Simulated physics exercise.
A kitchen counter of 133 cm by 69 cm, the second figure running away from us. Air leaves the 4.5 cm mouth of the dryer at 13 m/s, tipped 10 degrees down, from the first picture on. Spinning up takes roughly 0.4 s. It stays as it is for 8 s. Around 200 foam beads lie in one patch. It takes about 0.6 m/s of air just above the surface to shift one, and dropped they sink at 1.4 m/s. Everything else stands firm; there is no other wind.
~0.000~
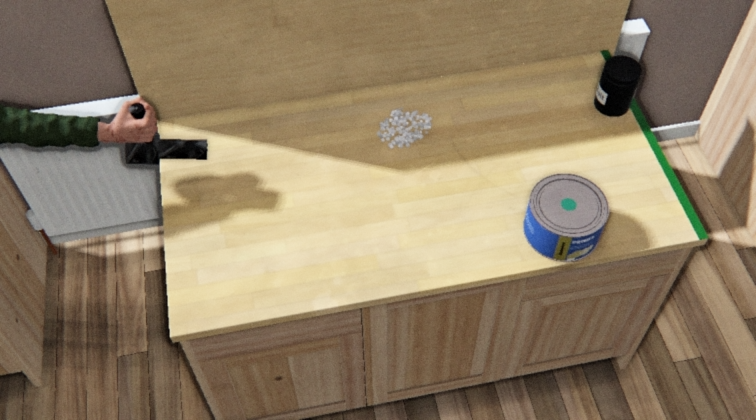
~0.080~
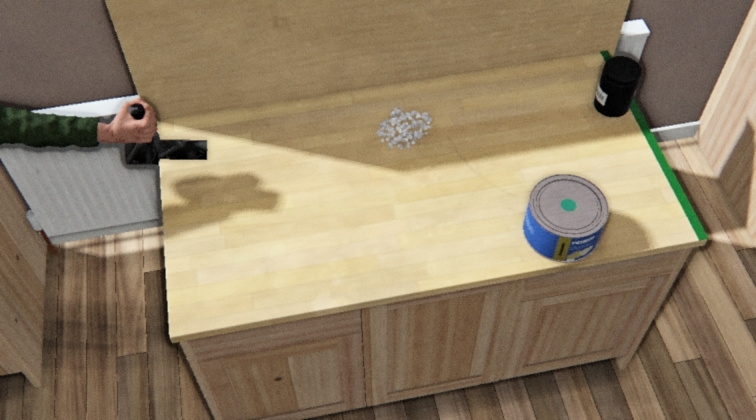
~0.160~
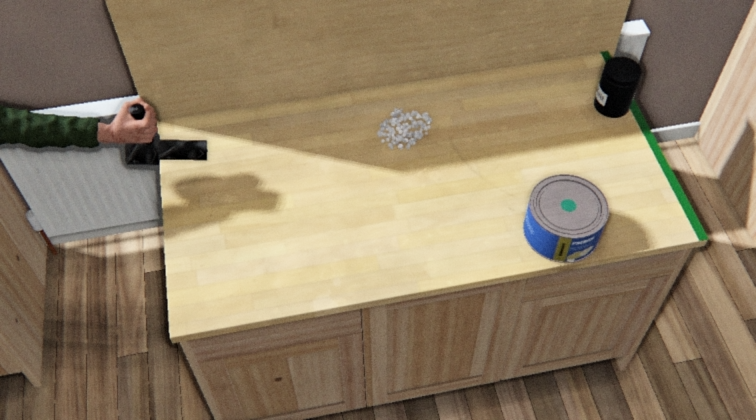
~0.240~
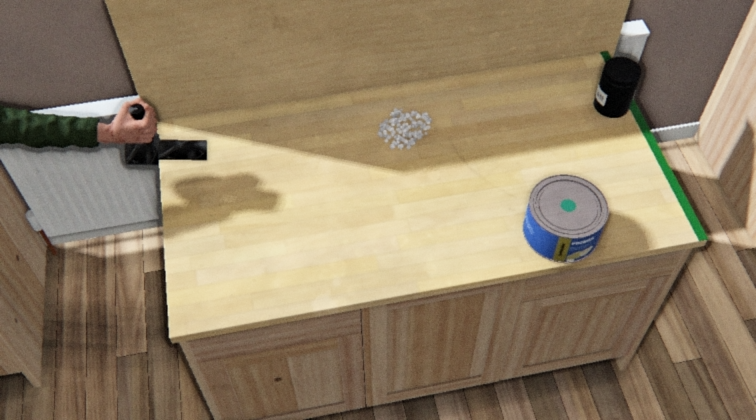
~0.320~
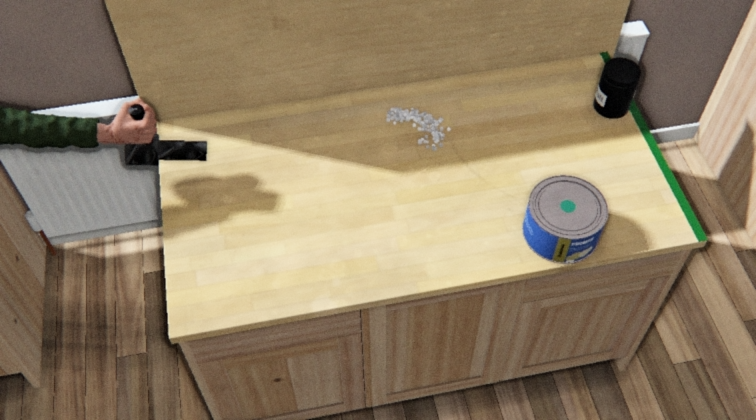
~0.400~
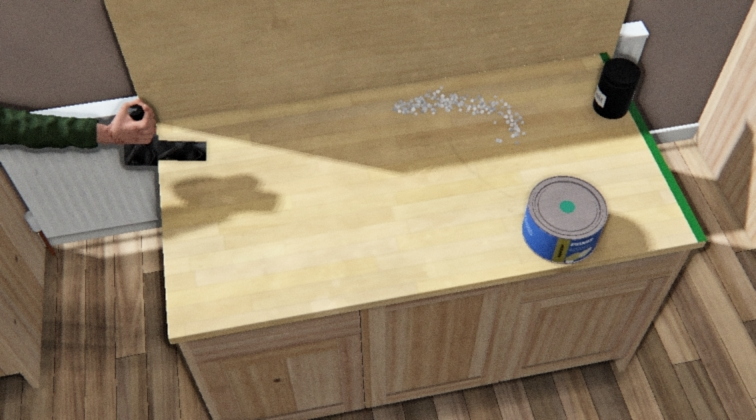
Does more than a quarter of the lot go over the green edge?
More than a quarter over the green edge: Yes.
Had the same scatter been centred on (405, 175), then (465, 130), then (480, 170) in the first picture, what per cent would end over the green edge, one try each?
In turn about 80 %, 100 %, 100 %.
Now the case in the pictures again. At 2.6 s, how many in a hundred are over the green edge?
About 100 %.
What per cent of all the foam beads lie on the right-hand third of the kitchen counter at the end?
Some 0 per cent.
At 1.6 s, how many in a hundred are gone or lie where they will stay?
Near 100 %.
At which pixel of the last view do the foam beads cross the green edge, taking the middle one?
Near (613, 64).
After 1.6 s the count stands so, 100 % are over the green edge.
After 2.6 s the count stands so, 100 % are over the green edge.
After 4.4 s the count stands so, 100 % are over the green edge.
After 8.0 s, at the end, 100 % are over the green edge.
